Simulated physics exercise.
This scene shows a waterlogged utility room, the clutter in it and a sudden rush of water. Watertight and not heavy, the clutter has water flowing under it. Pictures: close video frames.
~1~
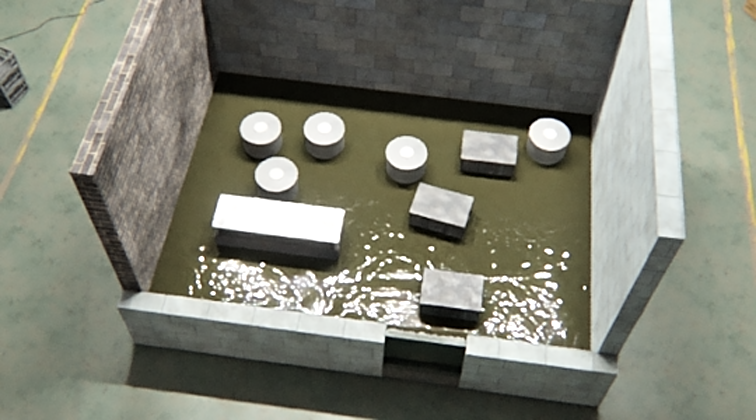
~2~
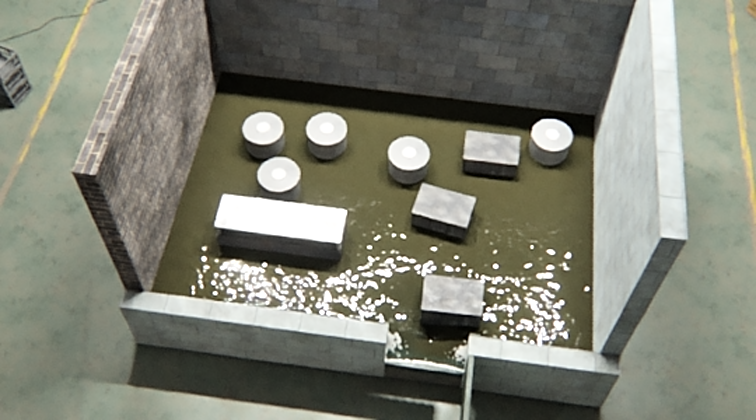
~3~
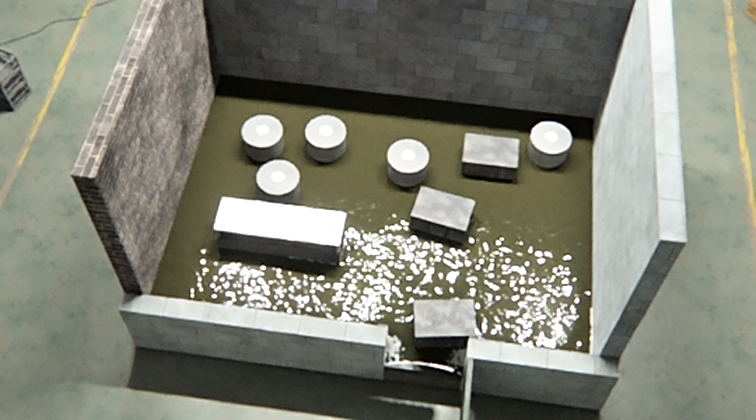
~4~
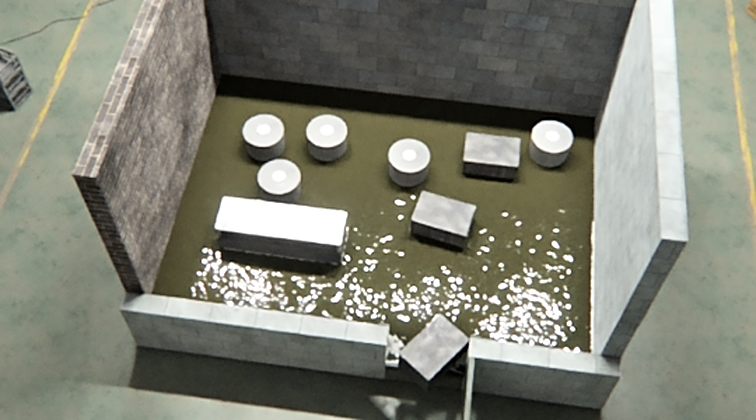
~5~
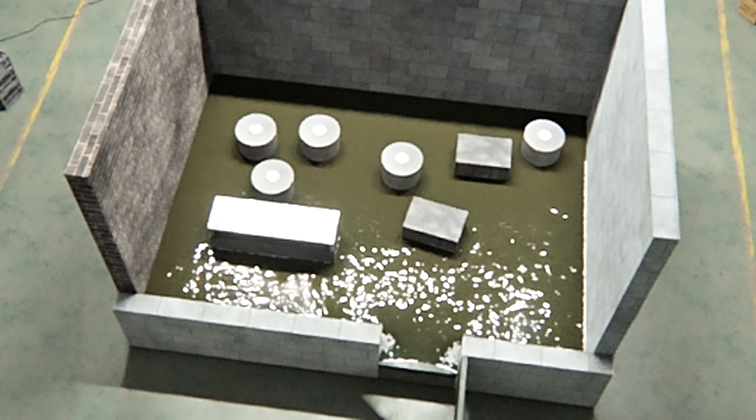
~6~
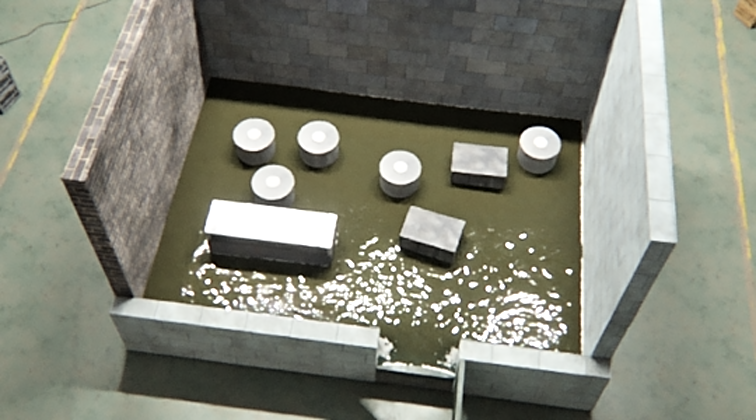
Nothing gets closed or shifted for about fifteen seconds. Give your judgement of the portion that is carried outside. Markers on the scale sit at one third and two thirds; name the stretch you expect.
The stretch between one and two thirds.
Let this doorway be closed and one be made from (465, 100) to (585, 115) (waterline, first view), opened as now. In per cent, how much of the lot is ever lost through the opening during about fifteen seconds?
That comes out at 80 in a hundred.
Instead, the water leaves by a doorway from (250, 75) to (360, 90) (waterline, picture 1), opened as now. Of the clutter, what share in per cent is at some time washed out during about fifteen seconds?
Roughly 80 %.
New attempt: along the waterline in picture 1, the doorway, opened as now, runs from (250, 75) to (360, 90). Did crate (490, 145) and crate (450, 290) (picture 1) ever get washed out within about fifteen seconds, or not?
One by one, the outcome is flushed out and not removed.
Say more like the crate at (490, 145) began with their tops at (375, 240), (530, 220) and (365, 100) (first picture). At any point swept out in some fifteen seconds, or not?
In order, the first is escaping, the second escaping, the third never leaving.
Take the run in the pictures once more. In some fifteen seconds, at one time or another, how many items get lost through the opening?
By my reckoning the answer is 3.
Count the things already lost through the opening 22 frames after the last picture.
The number comes to 2.
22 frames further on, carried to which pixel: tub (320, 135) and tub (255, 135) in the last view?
Look for them around (367, 173) and (277, 157).
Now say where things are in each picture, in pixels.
A crate at (442, 205), afloat; a tub at (407, 153) floats; 0 of 8 have shifted, in the first frame.
A crate at (444, 205), afloat; a tub at (409, 153), afloat; 0 of 8 have shifted, in the second frame.
A crate at (443, 208) floats; a tub at (408, 156), afloat; 1 of 8 have shifted, in the third frame.
A crate at (444, 213), afloat, close to its start; a tub at (409, 155), afloat; 2 of 8 have shifted, in the fourth frame.
A crate at (436, 219) floats, close to its start; a tub at (402, 159), afloat, close to its start; 2 of 8 have shifted, in the fifth frame.
A crate at (433, 229) floats, close to its start; a tub at (400, 167), afloat, close to its start; 4 of 8 have shifted, in the sixth frame.
A moment on, 1 of 8 are out; 7 afloat.
Next, 2 of 8 are out; 6 afloat.
Later, 2 of 8 are out; 6 afloat.
In the end, 3 of 8 are out; 5 afloat.
